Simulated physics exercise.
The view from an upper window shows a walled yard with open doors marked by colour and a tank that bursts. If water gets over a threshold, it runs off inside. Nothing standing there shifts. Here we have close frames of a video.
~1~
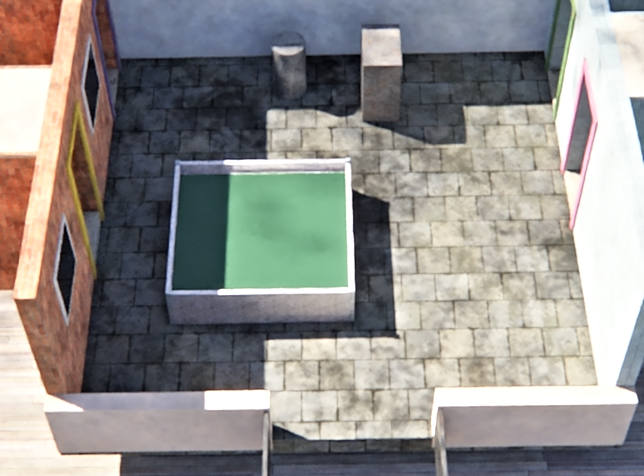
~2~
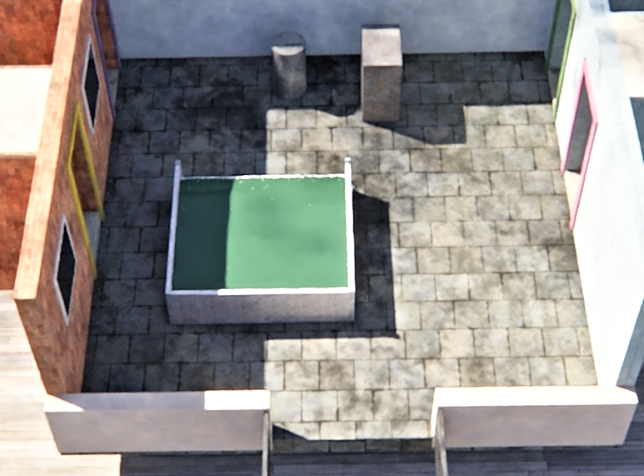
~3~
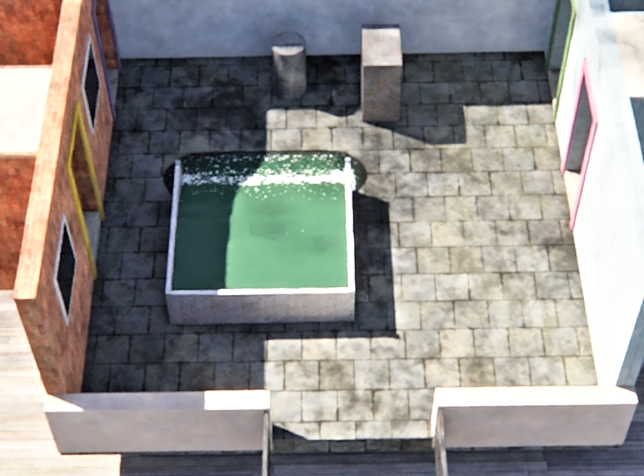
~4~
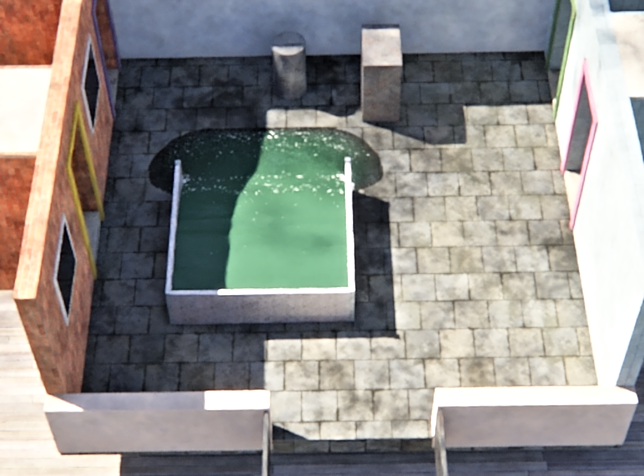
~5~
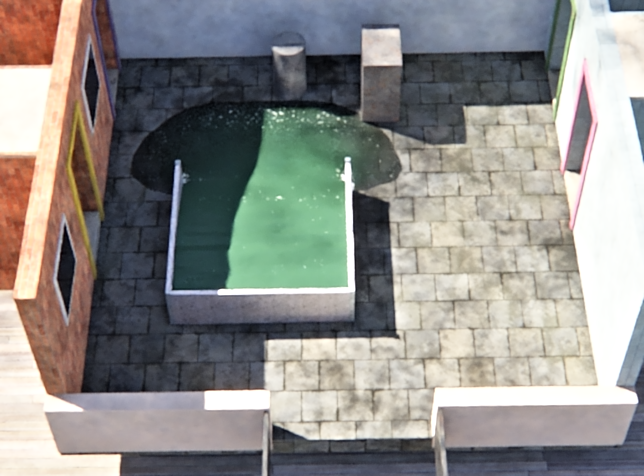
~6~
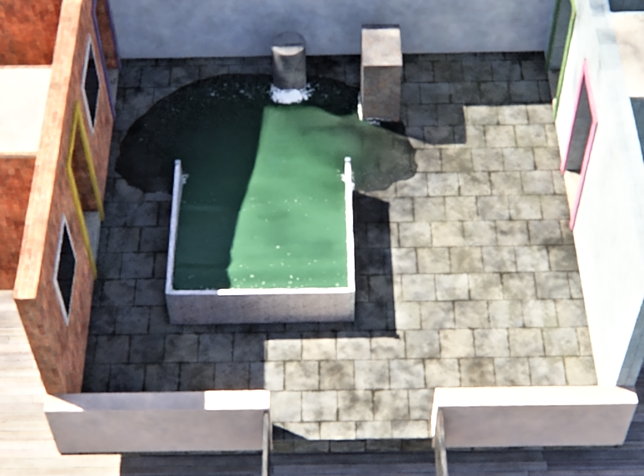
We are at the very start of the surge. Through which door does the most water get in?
The blue door.
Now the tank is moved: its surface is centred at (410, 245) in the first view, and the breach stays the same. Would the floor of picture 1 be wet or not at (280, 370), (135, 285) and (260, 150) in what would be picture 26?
Point by point, the spots are not hit, not hit and hit.
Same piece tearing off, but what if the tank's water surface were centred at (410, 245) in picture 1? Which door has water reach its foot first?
Answer: The one in green.
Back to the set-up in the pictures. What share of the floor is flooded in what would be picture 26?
I reckon around 45 %.
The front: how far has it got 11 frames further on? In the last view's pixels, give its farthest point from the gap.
Look around (514, 52).
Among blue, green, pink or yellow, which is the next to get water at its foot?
My answer is the door marked blue.
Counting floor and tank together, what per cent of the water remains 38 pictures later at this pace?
It comes to roughly 88 per cent.
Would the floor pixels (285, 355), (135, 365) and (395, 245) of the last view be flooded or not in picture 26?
Taking them one at a time, they come out high and dry, high and dry, high and dry.
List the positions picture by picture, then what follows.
The water tank at (262, 228) is whole and still, in the first picture.
The front is at a hidden place, out from the gap on the water tank's far side, in the second picture.
The front is at (170, 175), out from the gap on the water tank's far side, in the third picture.
Water pours out on the water tank's far side and has run to (158, 163), in the fourth picture.
The front is at (157, 135), out from the gap on the water tank's far side, in the fifth picture.
The front is at (208, 82), out from the gap on the water tank's far side, in the sixth picture.
A moment on, water covers 30 % of the floor; green door not reached, blue door wet at the sill, nothing in, yellow door not reached, pink door not reached.
Next, water covers 40 % of the floor; green door not reached, blue door some in, yellow door not reached, pink door not reached.
Then, water covers 45 % of the floor; green door some in, blue door a lot in, yellow door not reached, pink door wet at the sill, nothing in.
Later, water covers 75 % of the floor; green door some in, blue door a lot in, yellow door wet at the sill, nothing in, pink door wet at the sill, nothing in.
In the end, water covers 95 % of the floor; green door some in, blue door a lot in, yellow door wet at the sill, nothing in, pink door wet at the sill, nothing in; the blue door has let in the most.
